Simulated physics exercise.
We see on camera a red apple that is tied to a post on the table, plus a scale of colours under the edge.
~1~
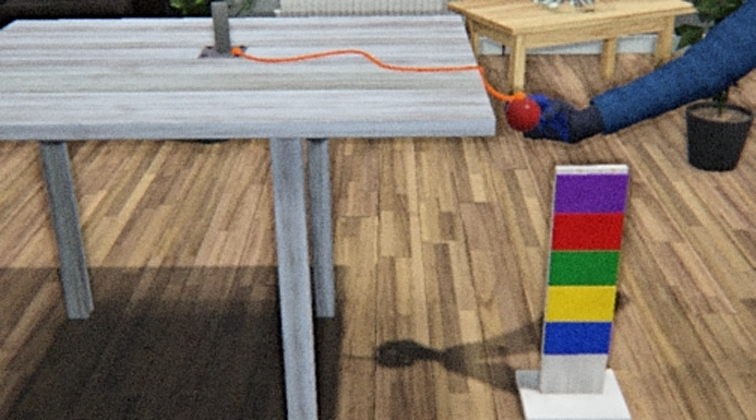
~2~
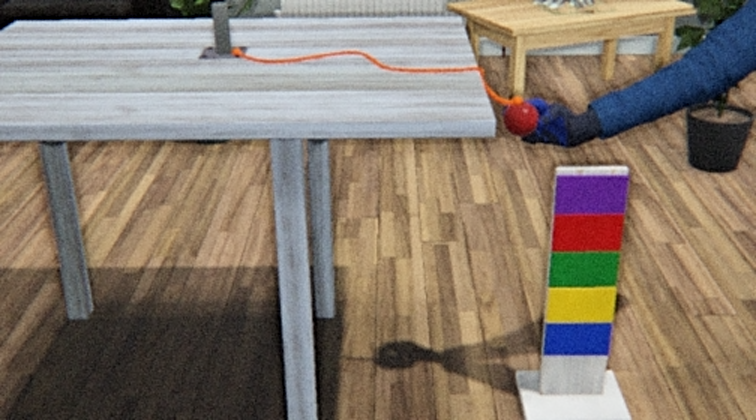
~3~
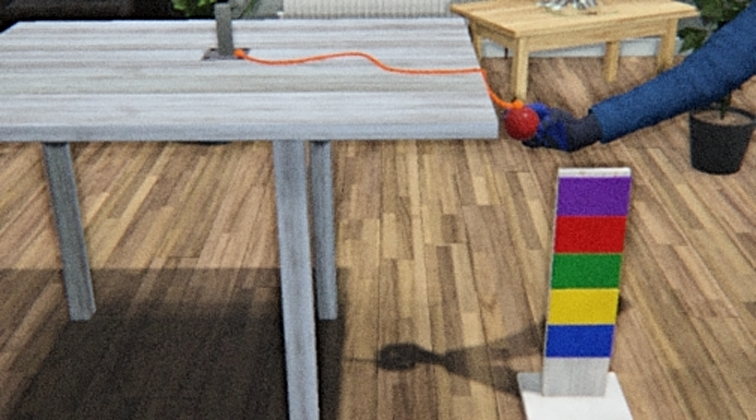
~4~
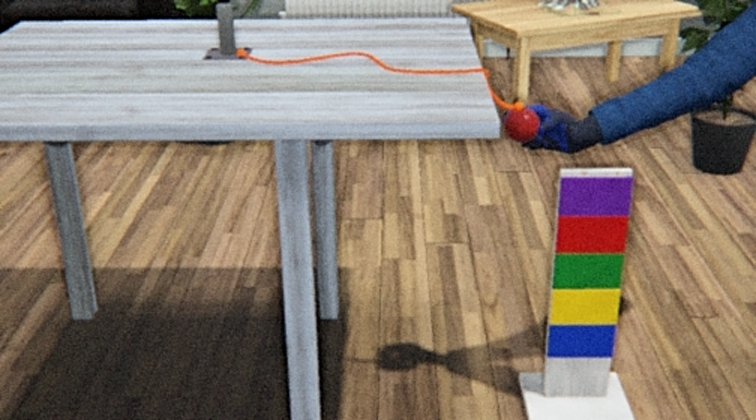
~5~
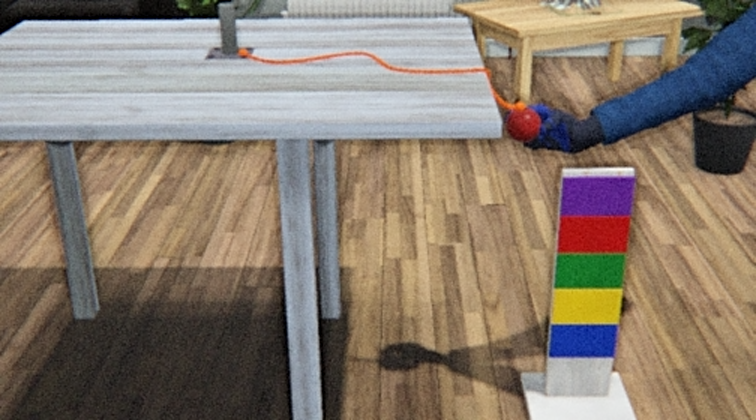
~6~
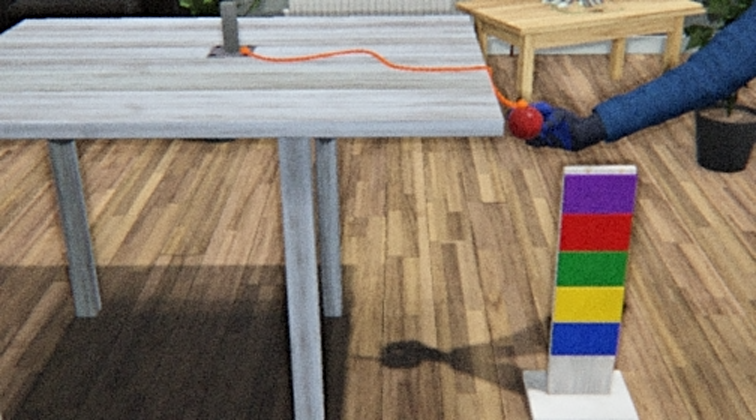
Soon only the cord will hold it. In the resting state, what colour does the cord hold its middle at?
Its middle is held at purple.
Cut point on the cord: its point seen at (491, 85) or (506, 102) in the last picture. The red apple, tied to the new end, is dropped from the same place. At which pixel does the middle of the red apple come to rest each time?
Estimated pixels: (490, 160) then (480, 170).
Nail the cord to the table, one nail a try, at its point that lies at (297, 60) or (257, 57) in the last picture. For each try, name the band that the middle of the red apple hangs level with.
First try purple, second try purple.
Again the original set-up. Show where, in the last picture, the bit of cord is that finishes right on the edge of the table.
Answer: The point at (426, 70).
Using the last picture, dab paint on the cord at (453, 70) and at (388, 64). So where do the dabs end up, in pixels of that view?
The first at (485, 91), the second at (439, 60).
Soon after, apple near (509, 190); level with purple.
After that, apple near (462, 185); level with purple.
And then, apple near (471, 192); level with purple.
In the end, apple near (478, 193); level with purple. The purple one.
